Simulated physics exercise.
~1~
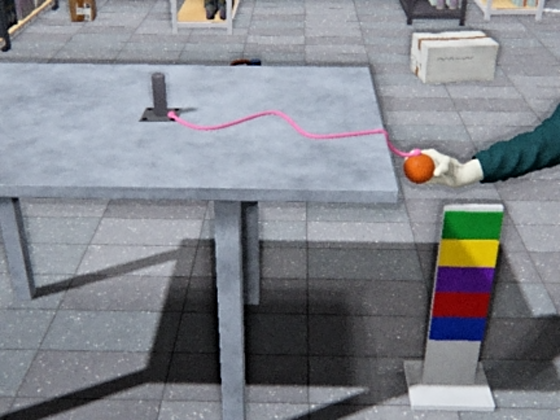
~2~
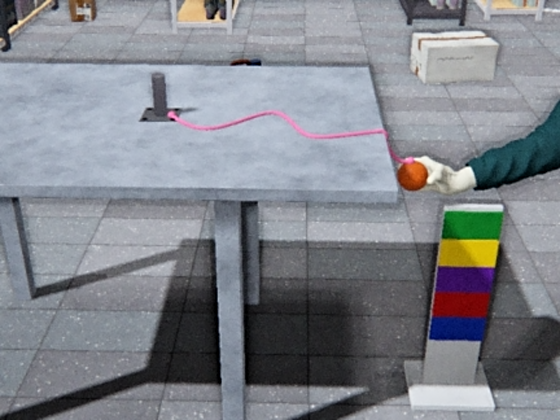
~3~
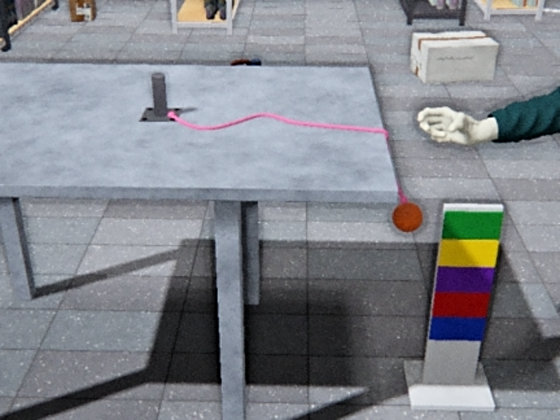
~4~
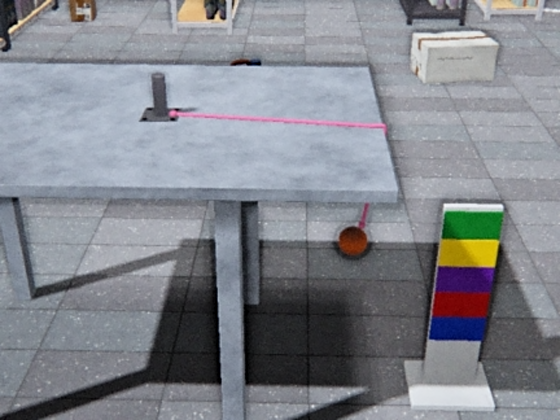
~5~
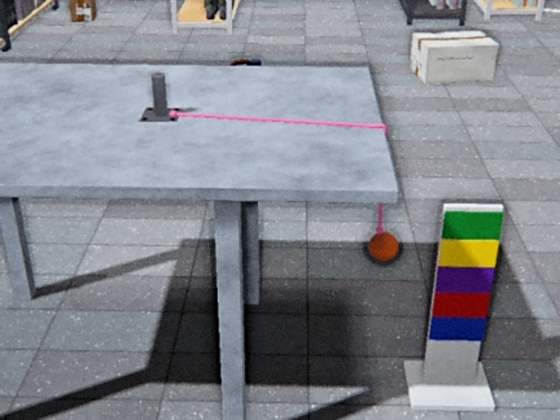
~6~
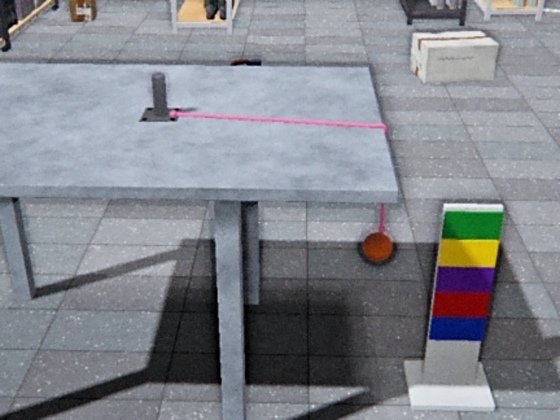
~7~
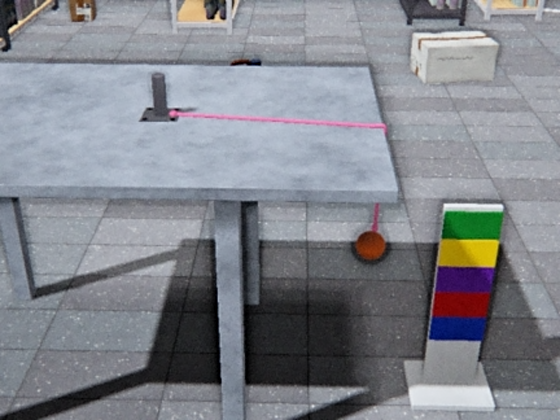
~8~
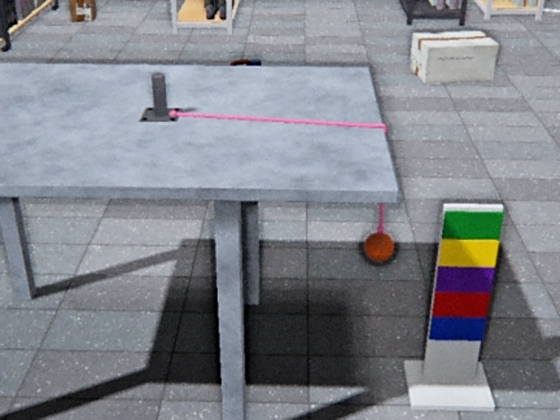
An orange ball on a pink cord is released, swings, and hangs level with yellow.
